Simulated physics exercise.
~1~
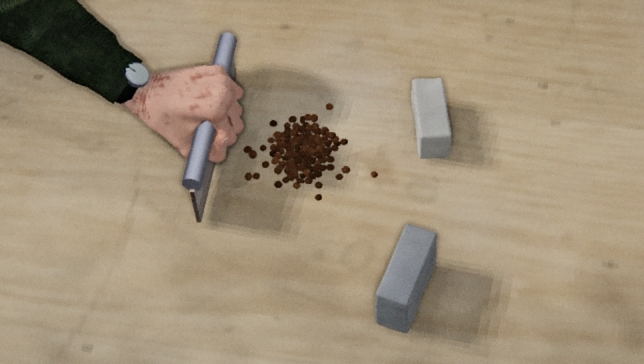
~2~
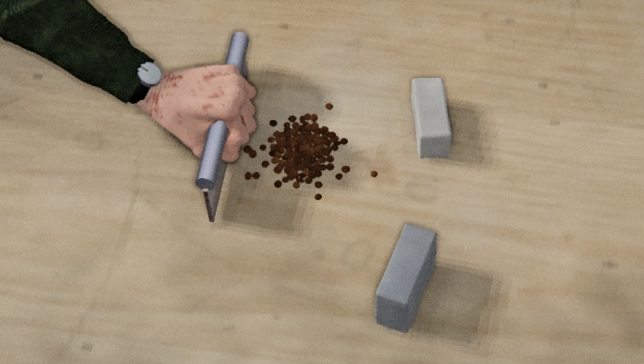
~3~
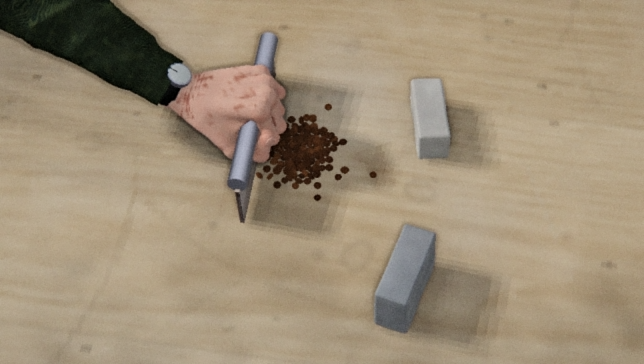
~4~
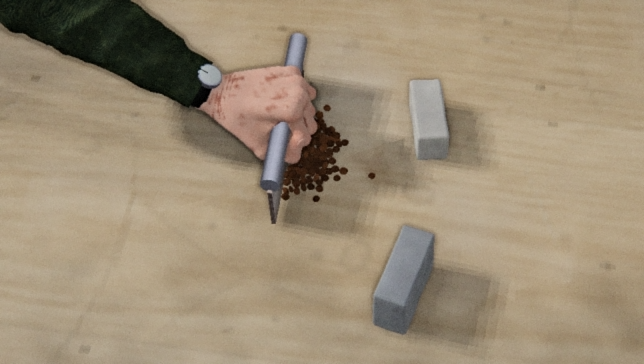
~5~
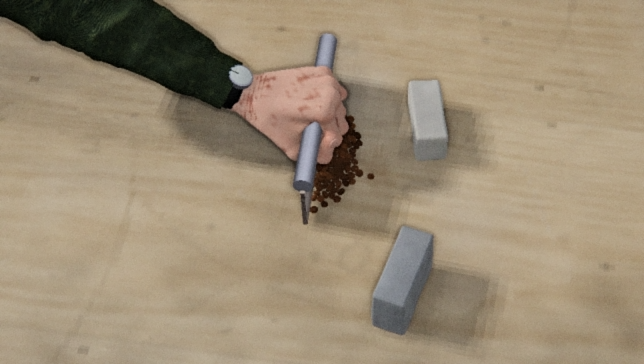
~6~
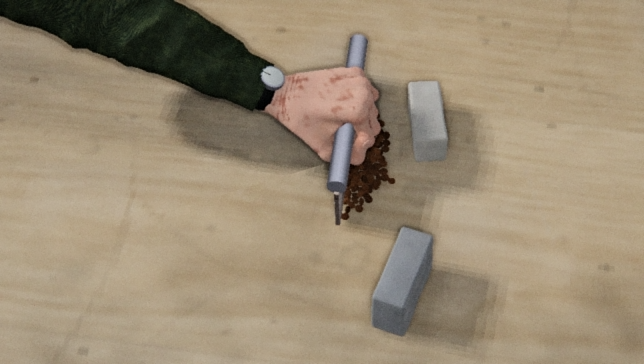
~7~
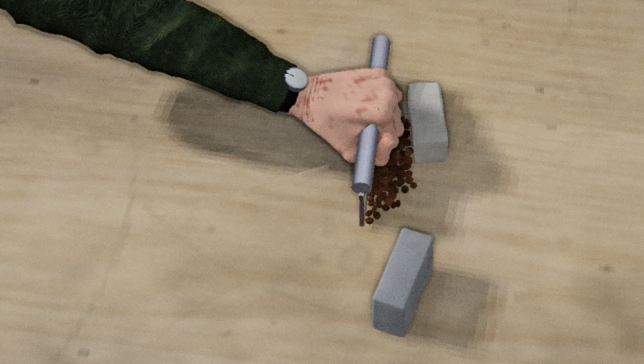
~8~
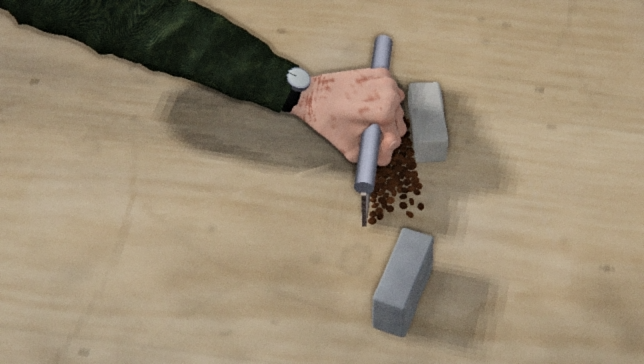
The footage shows a hand in a dark green sleeve pushing a pile of small brown kibble pieces rightward with a scraper across a pale wooden surface toward two grey blocks, stopping with the pieces gathered in front of the blocks and the gap between them.
